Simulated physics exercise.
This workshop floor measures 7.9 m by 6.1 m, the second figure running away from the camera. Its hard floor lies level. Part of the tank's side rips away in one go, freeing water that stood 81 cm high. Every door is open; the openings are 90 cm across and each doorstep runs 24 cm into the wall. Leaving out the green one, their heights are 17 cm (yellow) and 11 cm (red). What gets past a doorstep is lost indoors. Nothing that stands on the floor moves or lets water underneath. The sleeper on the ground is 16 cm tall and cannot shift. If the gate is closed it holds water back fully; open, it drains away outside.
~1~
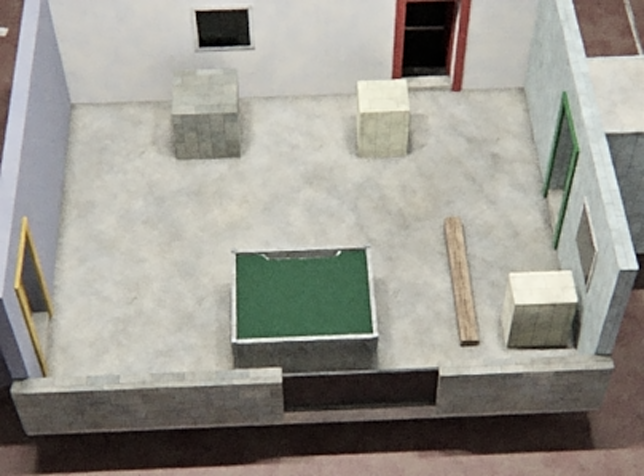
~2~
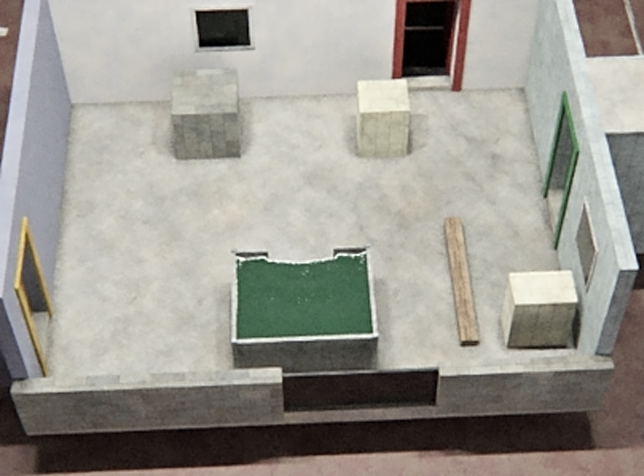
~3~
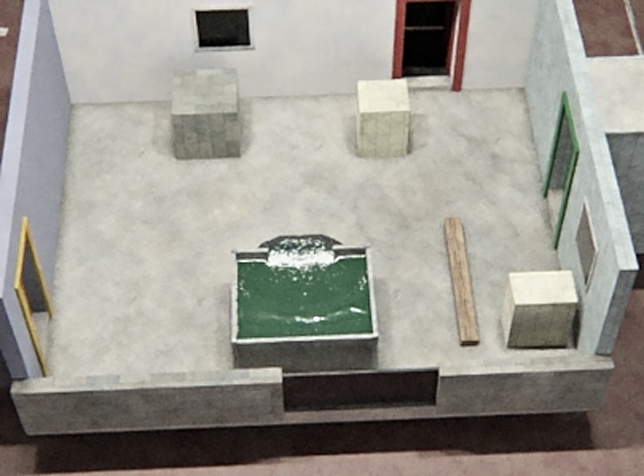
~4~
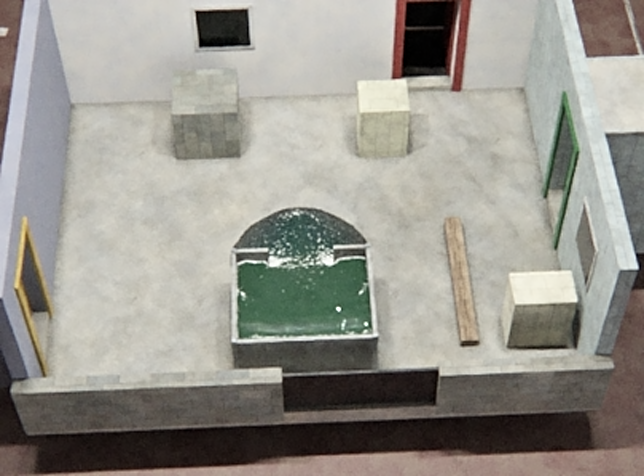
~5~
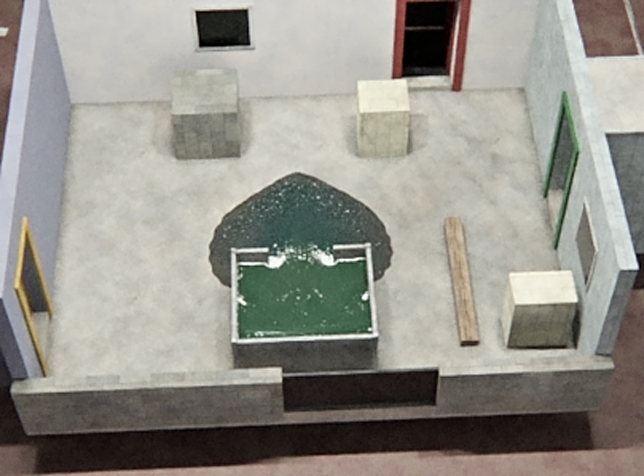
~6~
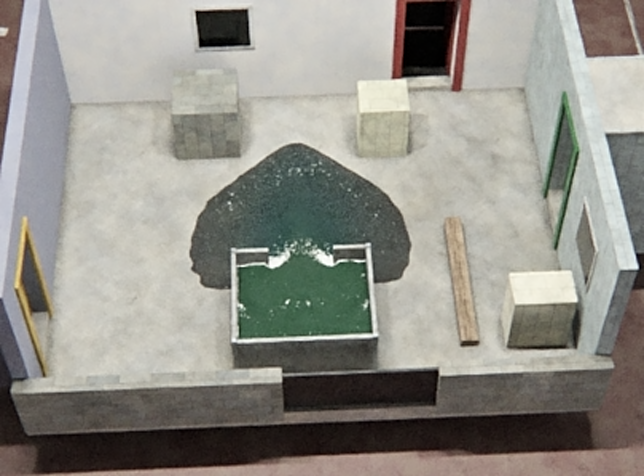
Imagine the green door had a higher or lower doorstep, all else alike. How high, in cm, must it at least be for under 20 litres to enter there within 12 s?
It would have to be roughly 5.5 cm high.
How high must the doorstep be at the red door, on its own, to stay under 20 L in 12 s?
About 6.0 cm at red.
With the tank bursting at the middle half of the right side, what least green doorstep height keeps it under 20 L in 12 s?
Then roughly 8.5 cm.
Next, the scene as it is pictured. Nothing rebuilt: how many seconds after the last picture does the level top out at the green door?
Near 10.5 s.
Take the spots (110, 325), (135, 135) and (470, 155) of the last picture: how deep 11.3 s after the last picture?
About 7, 4 and 6 cm.
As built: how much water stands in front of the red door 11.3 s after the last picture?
Roughly 6.0 cm deep.
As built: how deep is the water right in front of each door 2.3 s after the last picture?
In cm: Yellow 0, red 6, green 1.
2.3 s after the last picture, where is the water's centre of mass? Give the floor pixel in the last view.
Around (293, 217).
Then, 0.7 s after the last picture water covers 30 % of the floor, deepest (40 cm) near (298, 277); it has not reached the green door.
Then, 2.3 s after the last picture water covers 50 % of the floor, deepest (26 cm) near (70, 125); it has not reached the green door.
Then, 11.3 s after the last picture water covers 95 % of the floor, deepest (12 cm) near (378, 394); 9 cm at the green door, 0 litres in over its 23 cm doorstep.
At the green door as built, the water peaked near 10 cm, 10.3 s after the last picture.
Run again over the same 12 s with other heights there, 26 litres in over 5 cm, 14 litres over 6 cm. The limit of 20 litres is kept from about 5.5 cm up.
